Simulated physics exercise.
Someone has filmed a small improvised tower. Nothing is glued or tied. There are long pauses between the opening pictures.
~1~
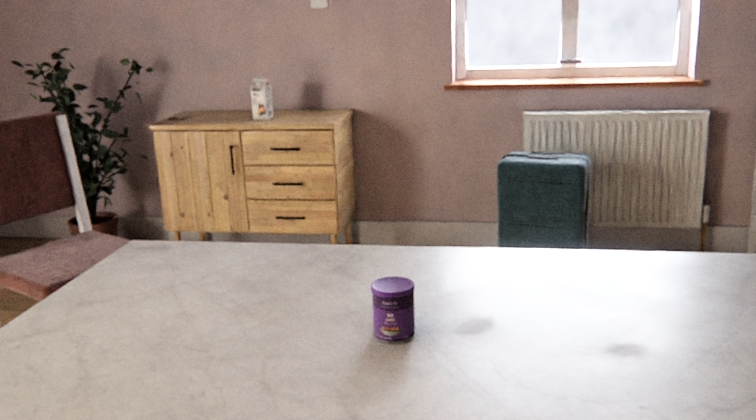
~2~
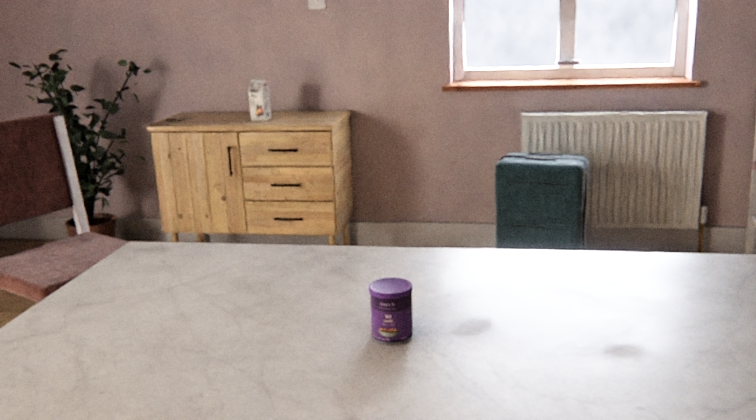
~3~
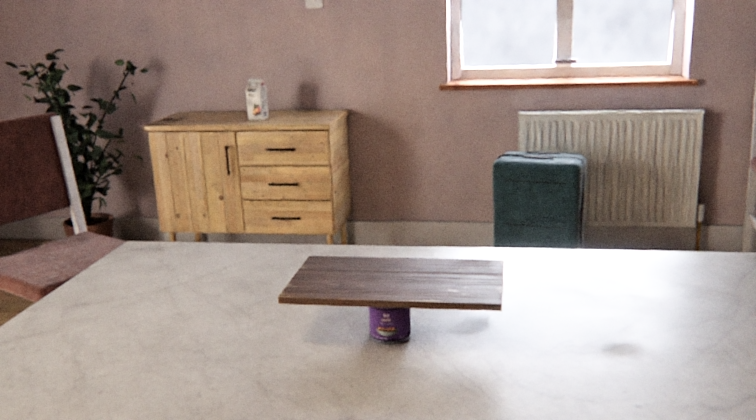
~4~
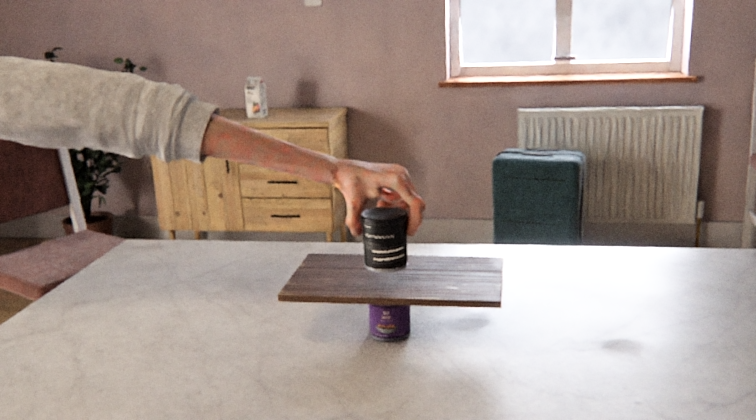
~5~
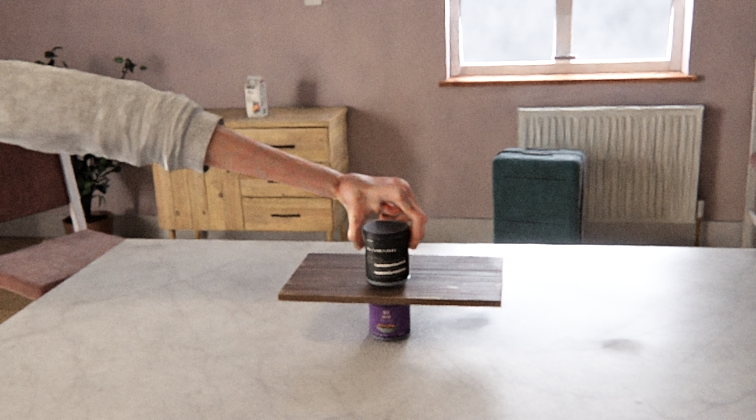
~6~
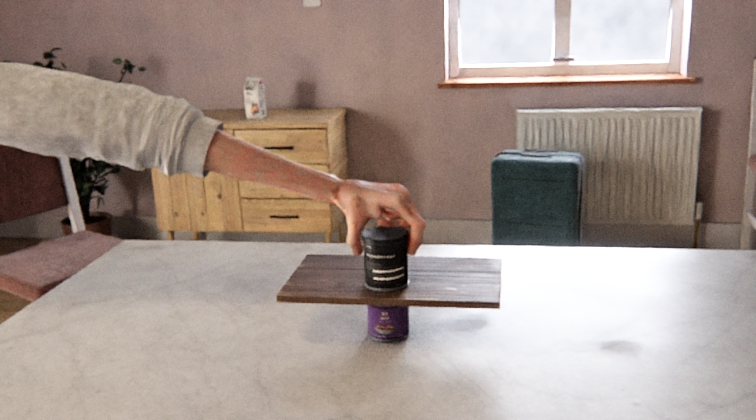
A hand lowers a black tin onto a wooden board resting on a purple tin.
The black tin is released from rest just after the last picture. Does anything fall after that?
The stack holds.
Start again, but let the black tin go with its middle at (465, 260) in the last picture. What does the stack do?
Then it comes apart.
Then, 0.10 s on from there, no change.
Then, 0.40 s on from there, black tin resting near (386, 259).
In the end, all 3 unmoved. At the end, from the last picture's camera, black tin near (386, 259). The stack stays up.
